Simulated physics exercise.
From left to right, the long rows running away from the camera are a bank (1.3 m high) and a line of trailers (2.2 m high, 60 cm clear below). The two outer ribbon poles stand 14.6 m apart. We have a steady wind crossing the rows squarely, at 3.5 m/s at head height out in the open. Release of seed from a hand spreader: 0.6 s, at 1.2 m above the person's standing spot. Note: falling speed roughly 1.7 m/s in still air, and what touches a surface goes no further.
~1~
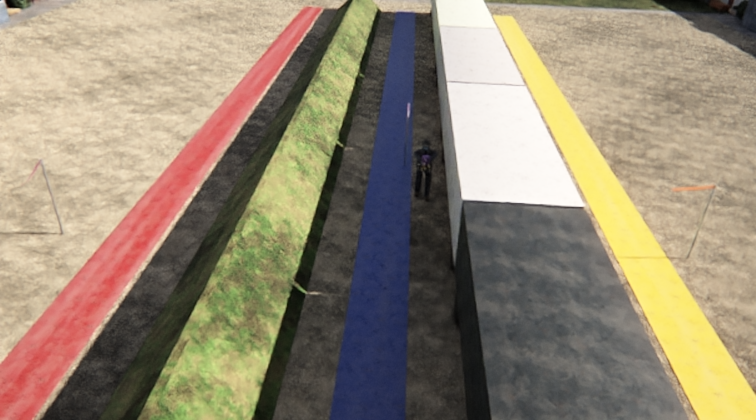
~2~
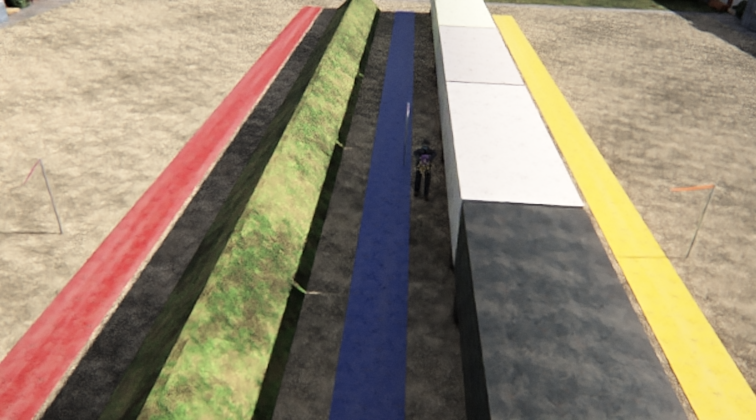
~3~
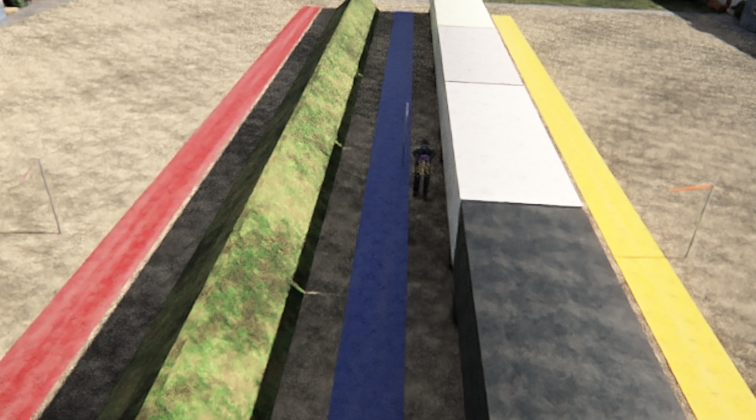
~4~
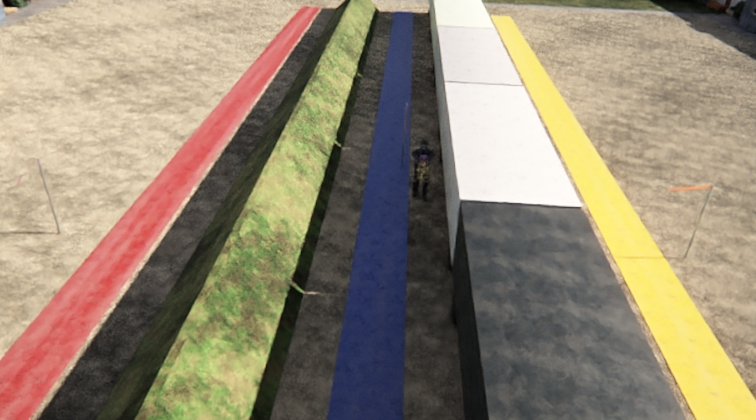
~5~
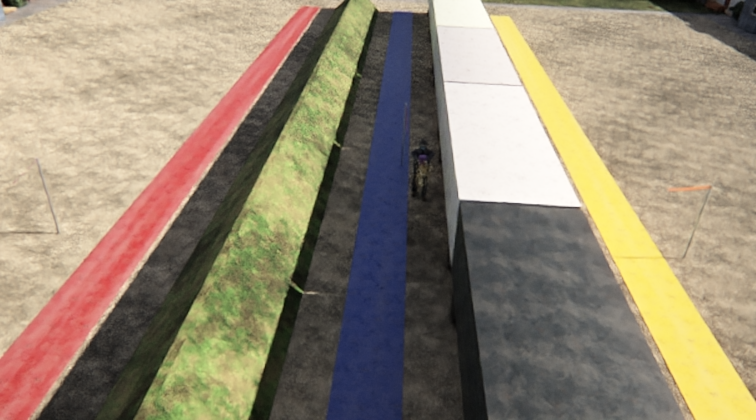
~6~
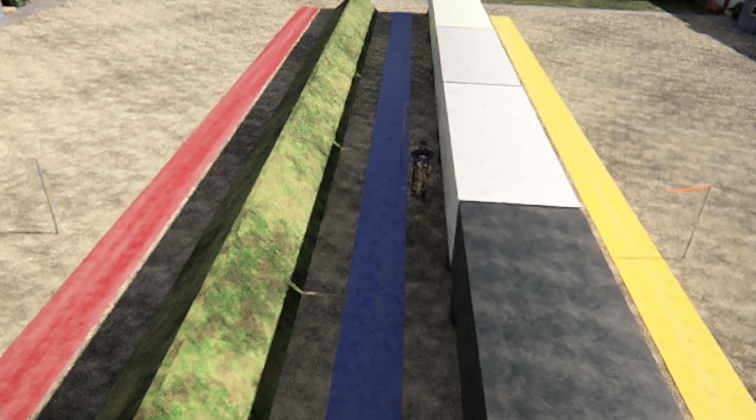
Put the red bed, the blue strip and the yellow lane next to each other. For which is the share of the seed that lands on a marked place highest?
Highest for blue.
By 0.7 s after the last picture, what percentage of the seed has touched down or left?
Near 55 %.
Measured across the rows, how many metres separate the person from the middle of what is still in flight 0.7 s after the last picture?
That distance is some 0.5 m.
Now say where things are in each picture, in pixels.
The seed in the air spans x = 420 to 430 around y = 170 and it comes from (425, 164), in the first picture.
The right ribbon ends at (672, 190), leaning 80 degrees to the left, the seed in the air spans x = 420 to 430 around y = 170, the blue one passes (384, 236), the yellow one passes (638, 252) and the red one passes (146, 222), in the second picture.
The seed in the air spans x = 415 to 430 around y = 170 and the top of the line of trailers crosses (500, 133), in the third picture.
The seed in the air spans x = 415 to 430 around y = 170, the blue one passes (387, 187), the yellow one passes (606, 200) and the red one passes (181, 175), in the fourth picture.
The right ribbon ends at (668, 190), leaning 80 degrees to the left and the seed in the air spans x = 415 to 430 around y = 175, in the fifth picture.
The seed in the air spans x = 410 to 430 around y = 175 and the top of the bank crosses (273, 154), in the sixth picture.
Then, 0.7 s after the last picture, 44 % is in the air or yet to come; 49 % lies on the blue strip, 0 % on the yellow lane and 0 % on the red bed; the middle of what still flies is 0.3 m above the low ground, near (405, 197).
Then, 1.5 s after the last picture, 0 % is in the air or yet to come; 90 % lies on the blue strip, 0 % on the yellow lane and 0 % on the red bed.
Then, 3.0 s after the last picture, 0 % is in the air or yet to come; 90 % lies on the blue strip, 0 % on the yellow lane and 0 % on the red bed.
Then, 7.5 s after the last picture, 0 % is in the air or yet to come; 90 % lies on the blue strip, 0 % on the yellow lane and 0 % on the red bed.
Then, 44.5 s after the last picture, 0 % is in the air or yet to come; 90 % lies on the blue strip, 0 % on the yellow lane and 0 % on the red bed.
